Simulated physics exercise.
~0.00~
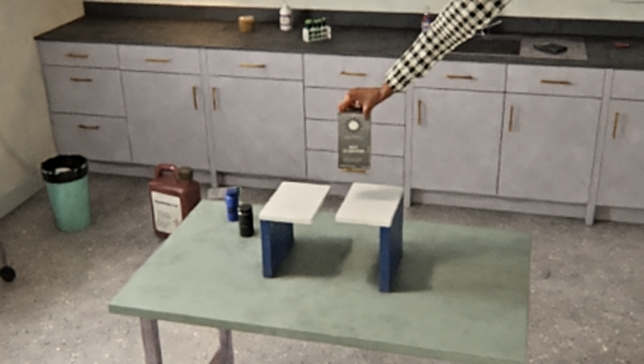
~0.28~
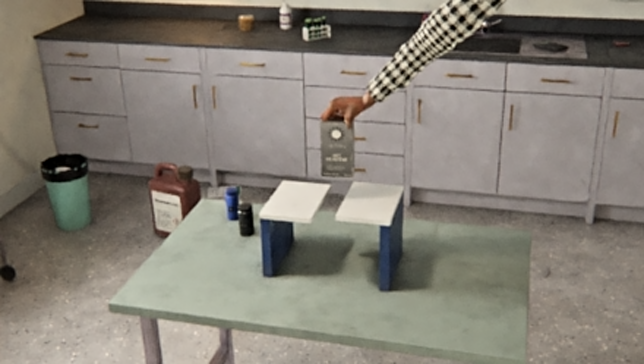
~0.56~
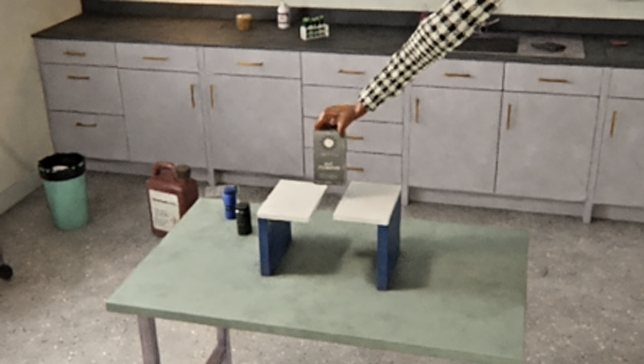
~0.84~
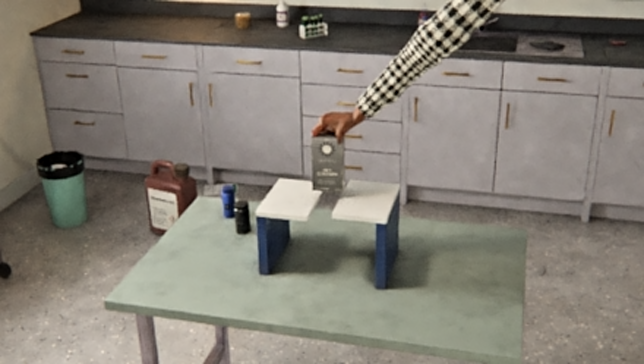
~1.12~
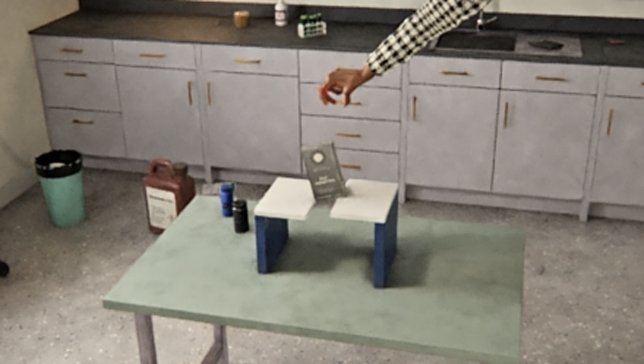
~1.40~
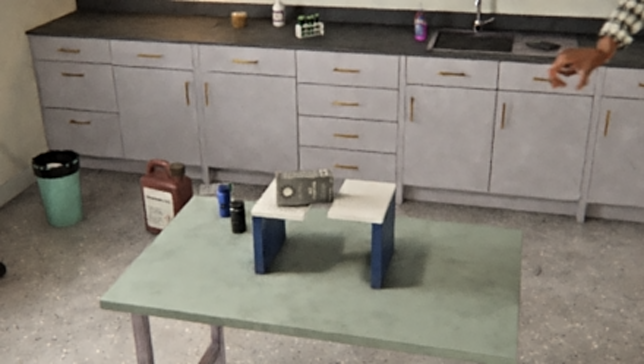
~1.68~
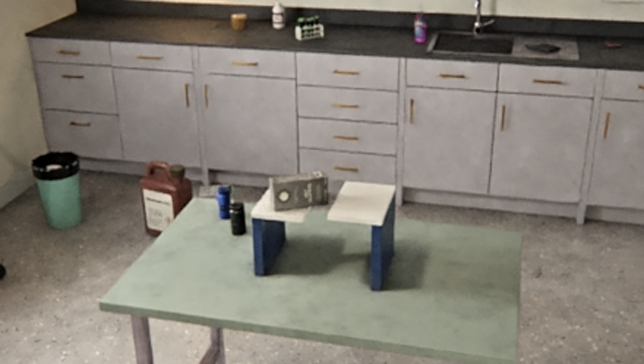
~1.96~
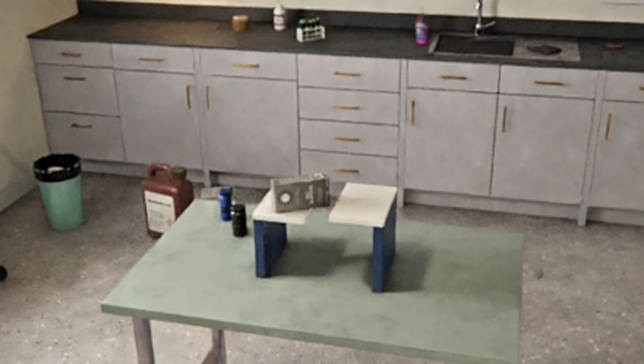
A hand lowers a grey packet between two raised white platforms, and it topples onto the left one.
